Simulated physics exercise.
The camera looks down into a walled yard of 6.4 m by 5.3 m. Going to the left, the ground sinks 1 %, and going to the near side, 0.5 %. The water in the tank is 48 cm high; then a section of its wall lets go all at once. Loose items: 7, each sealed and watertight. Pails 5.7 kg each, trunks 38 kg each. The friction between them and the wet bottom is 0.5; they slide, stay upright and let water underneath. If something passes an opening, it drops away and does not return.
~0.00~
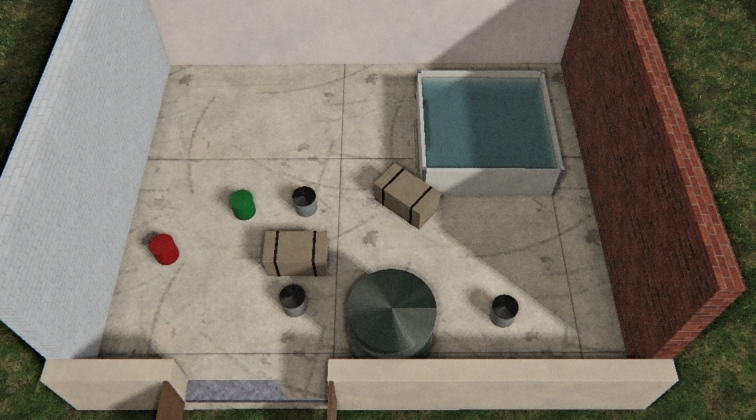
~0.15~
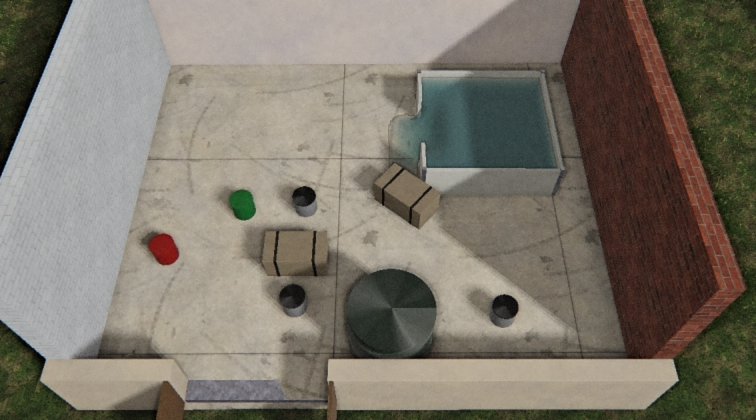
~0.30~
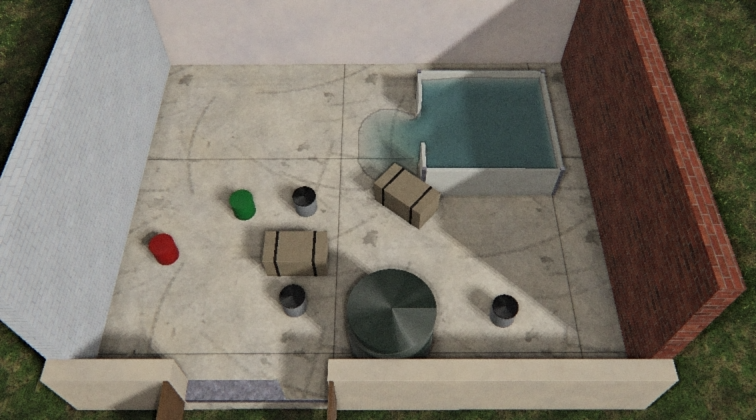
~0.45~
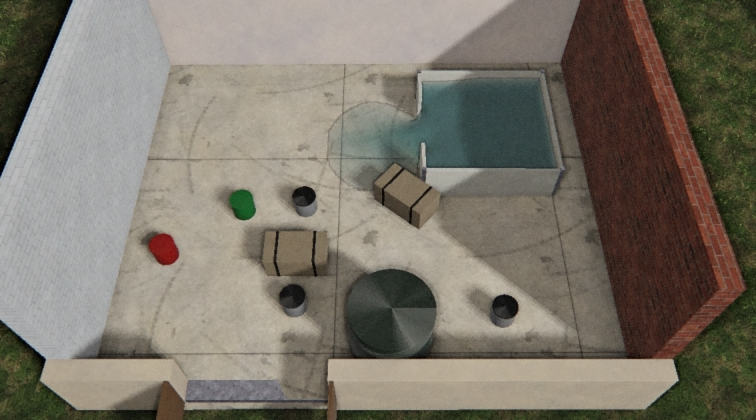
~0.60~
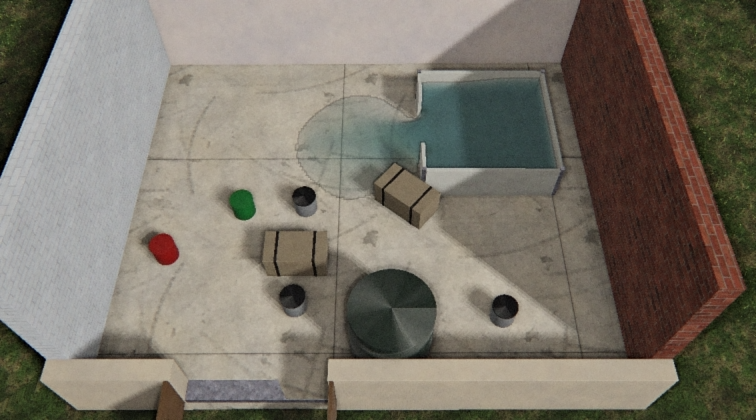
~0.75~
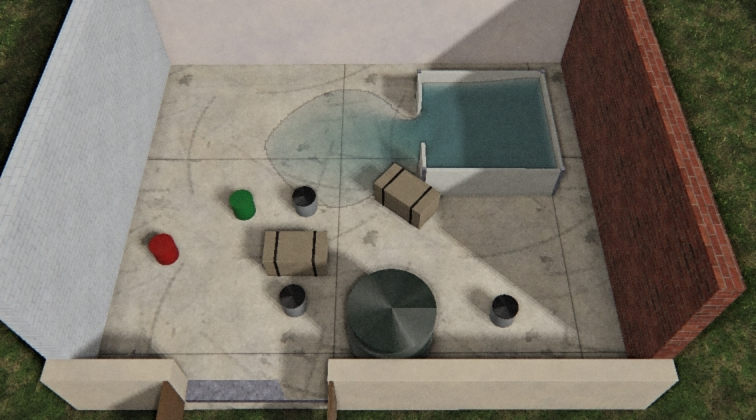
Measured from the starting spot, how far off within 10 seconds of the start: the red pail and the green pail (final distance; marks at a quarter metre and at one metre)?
The red pail goes a long way; the green pail goes a long way.
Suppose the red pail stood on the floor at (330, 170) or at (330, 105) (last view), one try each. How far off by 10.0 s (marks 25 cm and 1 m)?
First it is swept away, then it is swept away.
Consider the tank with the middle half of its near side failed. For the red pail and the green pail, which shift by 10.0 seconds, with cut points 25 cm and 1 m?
In that situation the red pail stays about where it was, while the green pail stays about where it was.
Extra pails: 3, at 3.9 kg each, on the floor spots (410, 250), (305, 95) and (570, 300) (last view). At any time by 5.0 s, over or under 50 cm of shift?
First inside the limit, then outside the limit, then inside the limit.
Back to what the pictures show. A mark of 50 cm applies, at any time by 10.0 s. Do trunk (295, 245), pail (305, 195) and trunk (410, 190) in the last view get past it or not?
Well, going one by one, it's not that far, too far and not that far.
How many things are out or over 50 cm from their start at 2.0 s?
1.
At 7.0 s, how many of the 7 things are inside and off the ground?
At that moment 2.
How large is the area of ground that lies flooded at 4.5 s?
Near 20 m2 in all.
After 2.0 s the red pail is near (162, 244), 0.0 m from its start, aground; the green pail is near (211, 218), 0.5 m from its start, aground; 0 of 7 are out; 0 afloat.
After 4.5 s the red pail is near (161, 334), 1.3 m from its start, aground; the green pail is near (125, 315), 2.1 m from its start, afloat; 0 of 7 are out; 1 afloat.
After 7.0 s the red pail is near (287, 350), 2.3 m from its start, aground; the green pail is near (199, 360), 2.3 m from its start, afloat; 0 of 7 are out; 2 afloat.
After 10.0 s the red pail has gone out; the green pail has gone out; 2 of 7 are out; 0 afloat.
